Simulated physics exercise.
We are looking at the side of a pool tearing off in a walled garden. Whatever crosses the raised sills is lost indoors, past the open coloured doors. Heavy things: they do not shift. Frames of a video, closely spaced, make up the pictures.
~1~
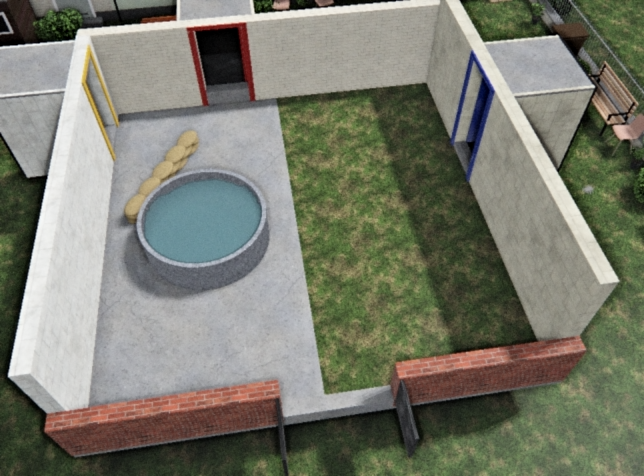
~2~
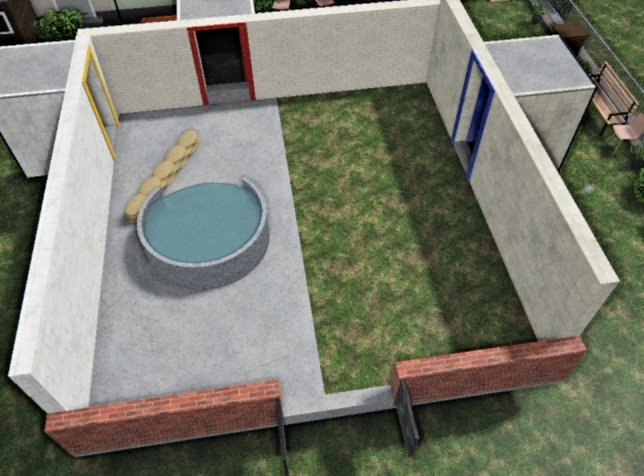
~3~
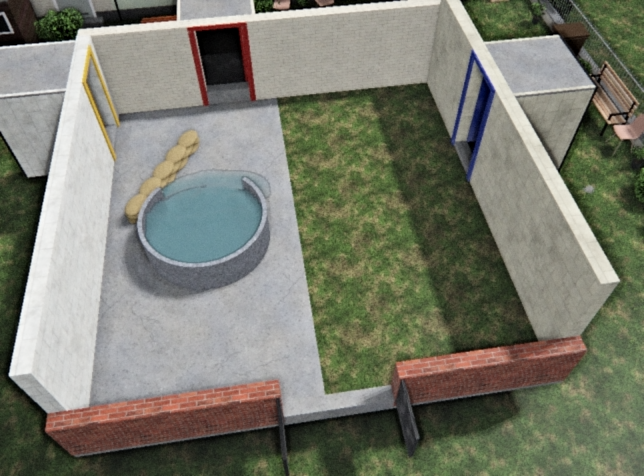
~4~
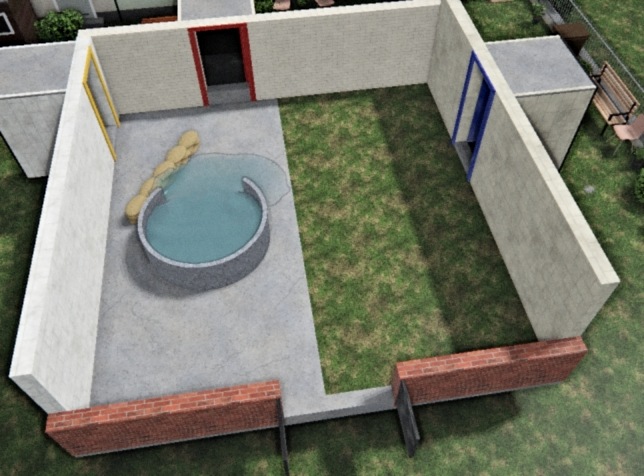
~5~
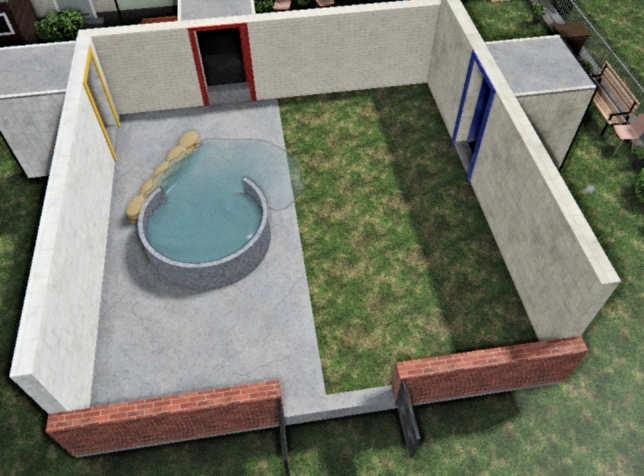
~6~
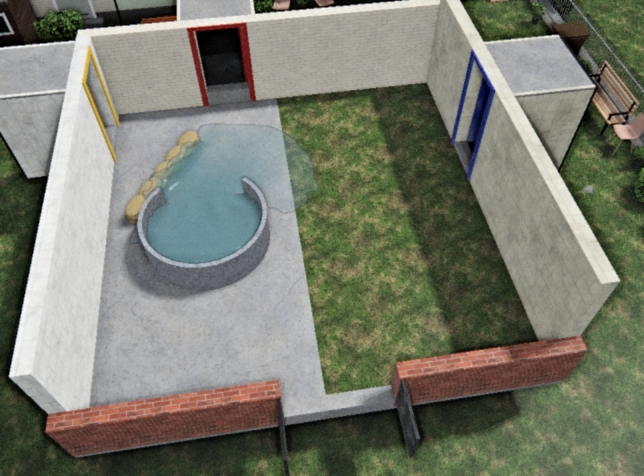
A round pool's far side opens, and water spreads across the paving onto the grass.
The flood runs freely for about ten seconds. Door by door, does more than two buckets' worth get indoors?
At the end, the yellow door will keep to two buckets, the red door will keep to two buckets, the blue door will keep to two buckets.
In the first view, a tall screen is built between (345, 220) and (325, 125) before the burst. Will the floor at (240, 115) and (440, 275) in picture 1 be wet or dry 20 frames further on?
Result by location - first soaked, second parched.
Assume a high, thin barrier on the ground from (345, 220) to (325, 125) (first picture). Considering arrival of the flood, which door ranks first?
The one in red, I think.
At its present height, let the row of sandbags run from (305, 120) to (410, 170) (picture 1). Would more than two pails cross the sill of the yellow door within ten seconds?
I'd say the yellow door gets past it.
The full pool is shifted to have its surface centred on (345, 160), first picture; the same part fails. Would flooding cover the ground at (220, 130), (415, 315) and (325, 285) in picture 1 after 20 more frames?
So, in the order given, I'd say soaked through, unaffected, unaffected.
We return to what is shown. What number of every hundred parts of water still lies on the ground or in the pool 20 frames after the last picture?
Estimate: 100 per cent.
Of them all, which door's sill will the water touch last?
Looking at the pictures, the answer is the one in blue.
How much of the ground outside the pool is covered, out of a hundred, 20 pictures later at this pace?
I'd put it at roughly 40 per cent.
A moment on, water covers 15 % of the floor; the yellow door not reached, the red door wet at the sill, nothing in, the blue door not reached.
Next, water covers 25 % of the floor; the yellow door not reached, the red door wet at the sill, nothing in, the blue door not reached.
Then, water covers 40 % of the floor; the yellow door wet at the sill, nothing in, the red door wet at the sill, nothing in, the blue door not reached.
Later, water covers 55 % of the floor; the yellow door wet at the sill, nothing in, the red door wet at the sill, nothing in, the blue door wet at the sill, nothing in.
In the end, water covers 85 % of the floor; the yellow door wet at the sill, nothing in, the red door wet at the sill, nothing in, the blue door wet at the sill, nothing in.
